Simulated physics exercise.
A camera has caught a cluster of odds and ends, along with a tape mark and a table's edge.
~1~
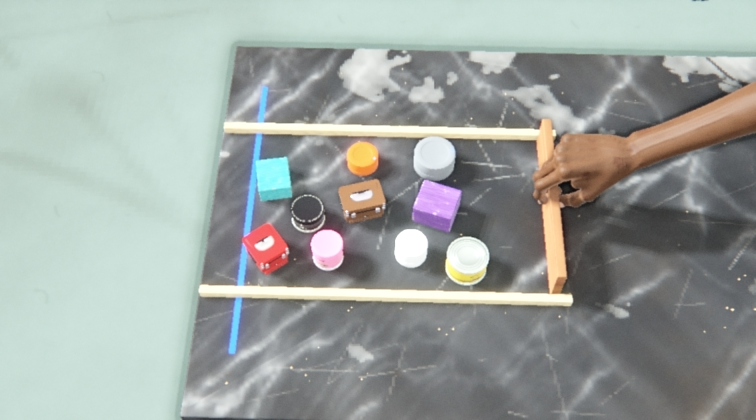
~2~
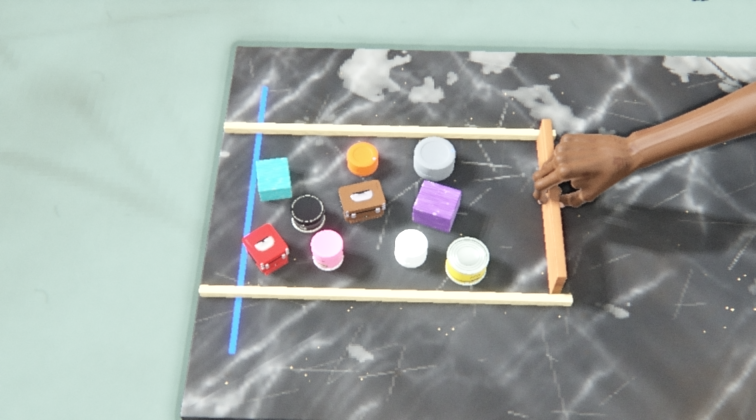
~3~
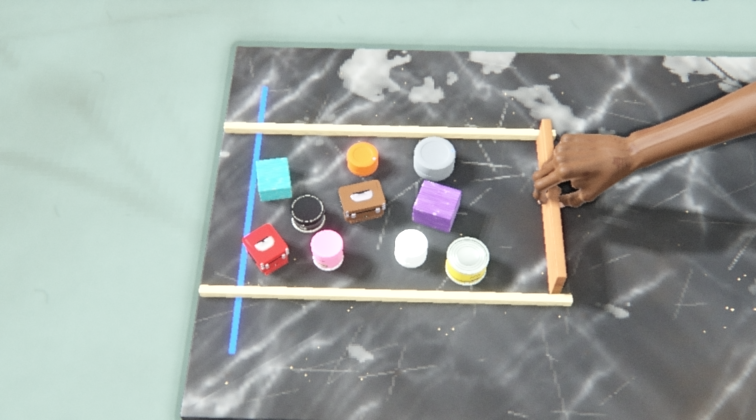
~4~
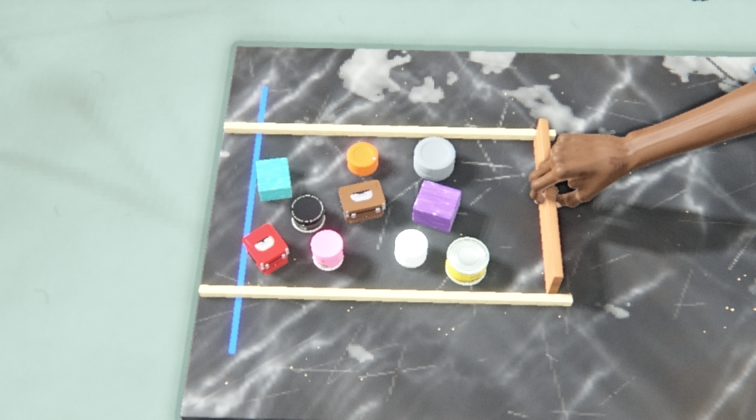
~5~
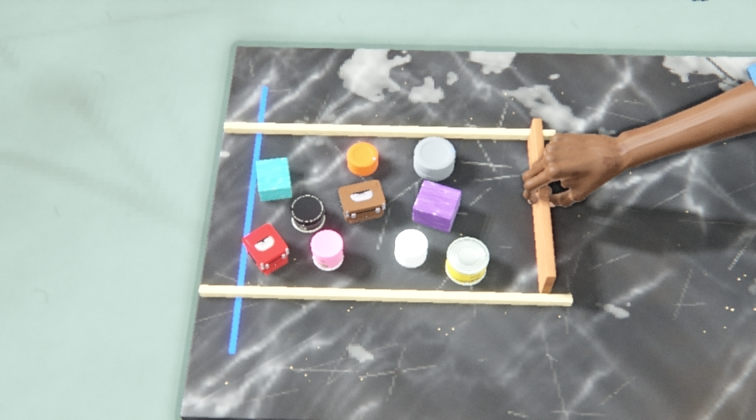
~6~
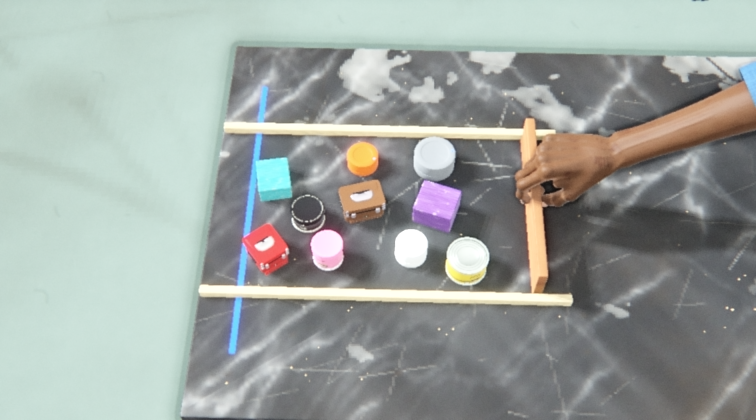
A hand slides an orange board slightly left between two rails toward small, still objects.
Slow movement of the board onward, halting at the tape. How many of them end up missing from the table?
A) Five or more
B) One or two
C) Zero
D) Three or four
A.
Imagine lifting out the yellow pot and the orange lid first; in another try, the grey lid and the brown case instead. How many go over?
You'd see 4 fallen, and 3 in the other try.
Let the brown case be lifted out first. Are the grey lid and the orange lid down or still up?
Well, the grey lid is still there while the orange lid goes off the edge.
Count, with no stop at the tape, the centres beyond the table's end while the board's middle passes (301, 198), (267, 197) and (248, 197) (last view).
0, 5 and 7.
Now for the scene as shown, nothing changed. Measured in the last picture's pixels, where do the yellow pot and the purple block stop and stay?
The yellow pot comes to rest close to (222, 259), while the purple block rests close to (229, 205).
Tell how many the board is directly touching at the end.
Tally at the end: 3.
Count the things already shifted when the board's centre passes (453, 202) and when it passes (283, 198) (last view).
At first I count 4, and then 10.
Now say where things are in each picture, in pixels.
The first frame shows red case (266, 249); turquoise block (274, 179); black tin (308, 214); board (551, 204); tape (250, 207).
The second frame shows turquoise block (274, 179); grey lid (434, 159).
The third frame shows black tin (308, 214); board (551, 204).
The fourth frame shows red case (266, 249); brown case (362, 202).
The fifth frame shows turquoise block (274, 179); white lid (411, 249).
The sixth frame shows red case (266, 249); turquoise block (274, 179); black tin (308, 214); board (534, 204); tape (250, 207).
Soon after, none off yet; red case at rest near (266, 249); turquoise block at rest near (274, 179); black tin at rest near (308, 214).
In the end, the number that fall off is five or more; gone, white lid, brown case, orange lid, pink tin, black tin, turquoise block and red case.
